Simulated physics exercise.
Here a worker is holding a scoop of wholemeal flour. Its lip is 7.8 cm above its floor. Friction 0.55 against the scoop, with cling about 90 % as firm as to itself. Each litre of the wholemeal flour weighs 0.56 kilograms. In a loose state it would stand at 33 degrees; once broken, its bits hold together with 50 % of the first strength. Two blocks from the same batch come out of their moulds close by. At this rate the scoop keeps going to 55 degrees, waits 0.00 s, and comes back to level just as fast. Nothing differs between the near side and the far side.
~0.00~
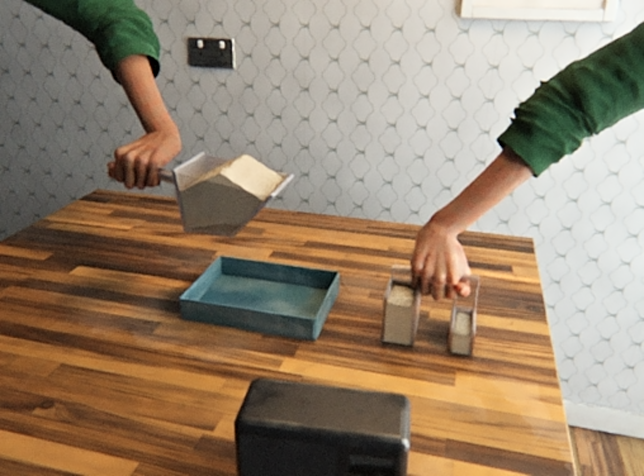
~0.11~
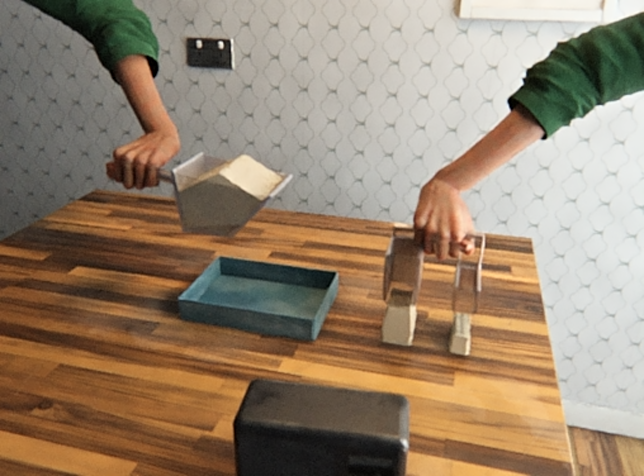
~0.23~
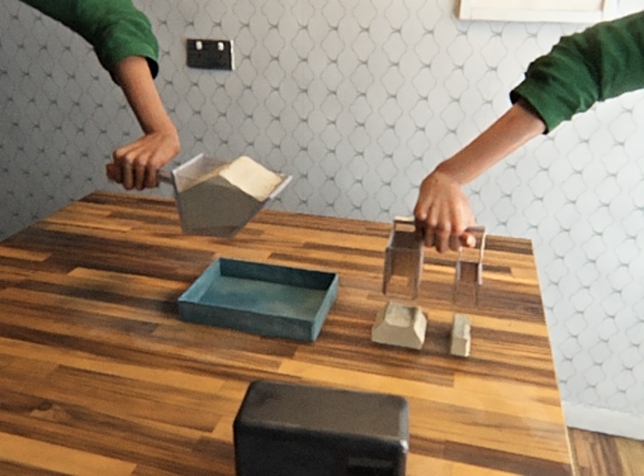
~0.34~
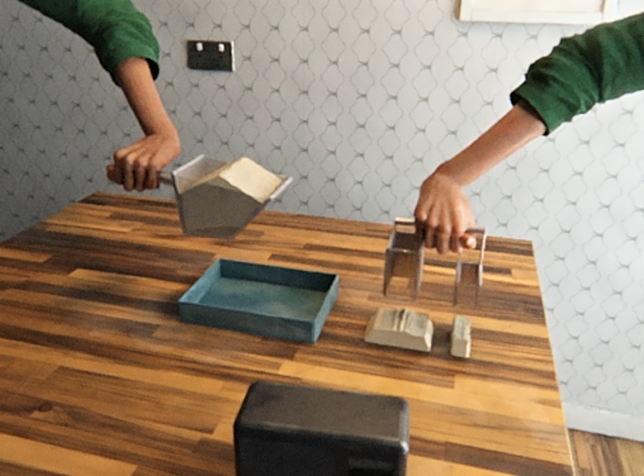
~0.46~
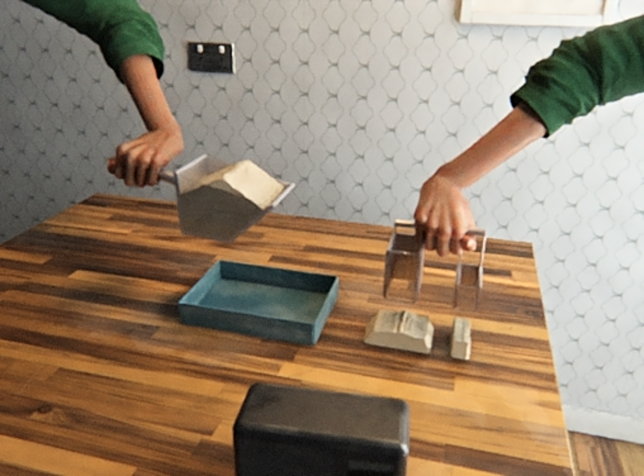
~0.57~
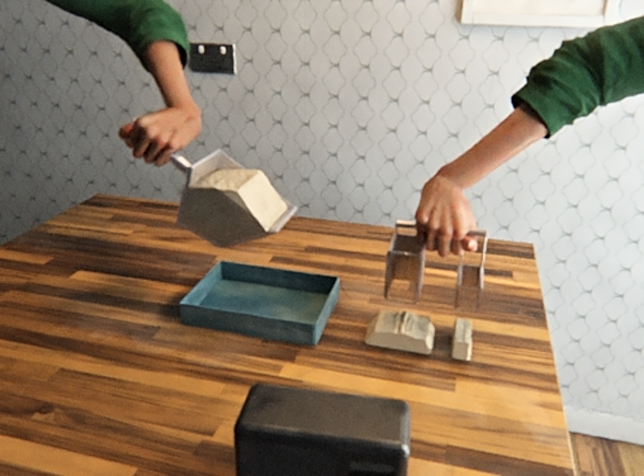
A person's two green-sleeved arms reach over a striped wooden table, seen from slightly above against a pale patterned wall. The left hand grips a clear scoop of cream-coloured flour above a shallow teal tray, with a dark box in front. The right hand lifts two joined moulds off two pale blocks, the left block slumps while the narrower keeps its height, then the scoop tilts rightward.
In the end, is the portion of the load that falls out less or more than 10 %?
Greater than 10 %.
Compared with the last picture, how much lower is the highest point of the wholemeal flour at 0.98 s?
Measured change: Around 2.0 cm.
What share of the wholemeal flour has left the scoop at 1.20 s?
Close to 18 percent.
After 0.76 s, the scoop is at 54 degrees and 0 % has left it.
After 0.98 s, the scoop is at 31 degrees and 15 % has left it.
After 1.20 s, the scoop is at 0 degrees and 18 % has left it.
After 1.42 s, the scoop is at 0 degrees and 18 % has left it.
After 1.77 s, the scoop is at 0 degrees and 18 % has left it.
